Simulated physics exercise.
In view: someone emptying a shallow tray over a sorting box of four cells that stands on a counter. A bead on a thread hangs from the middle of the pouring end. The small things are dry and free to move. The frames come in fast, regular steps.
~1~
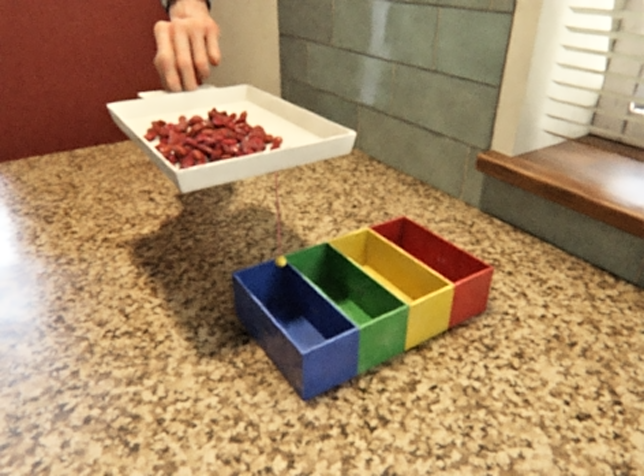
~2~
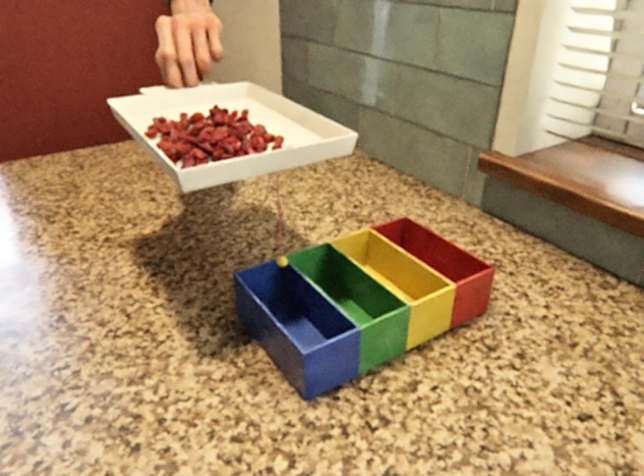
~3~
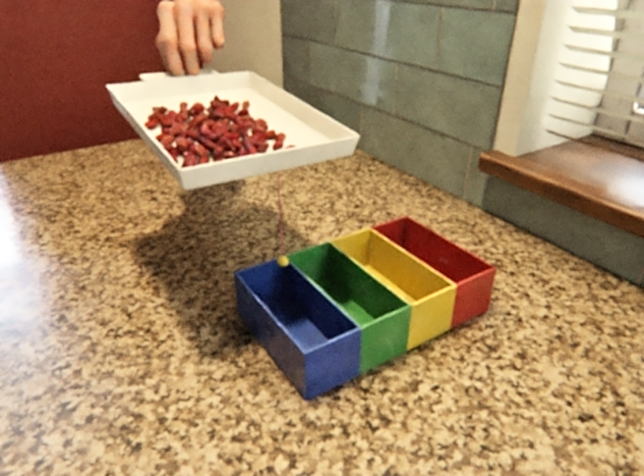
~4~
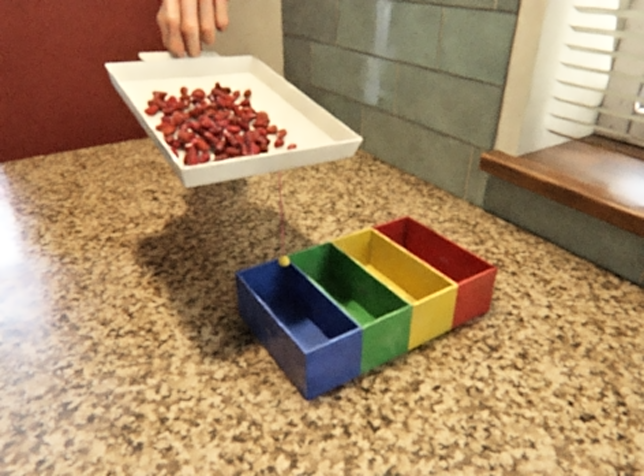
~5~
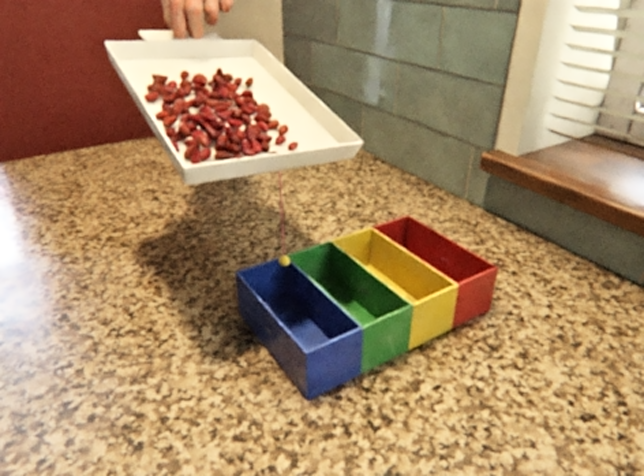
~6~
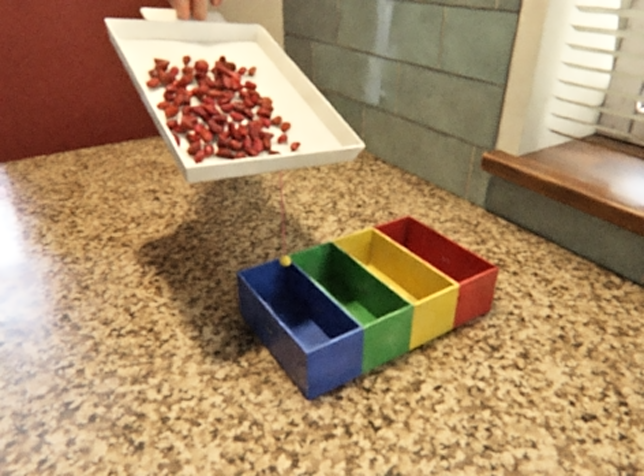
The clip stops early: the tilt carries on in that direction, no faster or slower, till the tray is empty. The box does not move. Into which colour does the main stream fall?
Fullest: The green cell.
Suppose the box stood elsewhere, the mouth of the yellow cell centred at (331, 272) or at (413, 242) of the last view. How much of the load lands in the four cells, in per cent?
About 90 and 70 per cent.
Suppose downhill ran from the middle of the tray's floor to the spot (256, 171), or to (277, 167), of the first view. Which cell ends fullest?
One: The blue cell. Two: The blue one.
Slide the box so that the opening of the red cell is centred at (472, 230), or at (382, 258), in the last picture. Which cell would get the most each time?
In turn: The cell in blue; the cell in yellow.
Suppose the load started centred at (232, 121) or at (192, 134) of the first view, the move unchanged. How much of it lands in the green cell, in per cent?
First some 40, then 40 per cent.
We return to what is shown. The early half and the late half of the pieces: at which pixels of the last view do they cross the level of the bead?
Around (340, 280) and then (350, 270).
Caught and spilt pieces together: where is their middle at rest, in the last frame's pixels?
Roughly at (351, 333).
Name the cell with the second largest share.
It is the blue cell.
Soon after the last picture, tray tipped steeply; all on the tray.
A little later, tray tipped past a quarter turn; nearly all on the tray; a stray few in the green cell; a stray few in the yellow cell; a stray few in the blue cell; a stray few falling or outside the box.
Later still, tray tipped past a quarter turn; about half in the green cell; about a quarter in the blue cell; about a quarter in the yellow cell; a small part falling or outside the box.
At rest, tray tipped past a quarter turn; about half in the green cell; about a quarter in the blue cell; about a quarter in the yellow cell; none in the red cell; a small part outside the box.
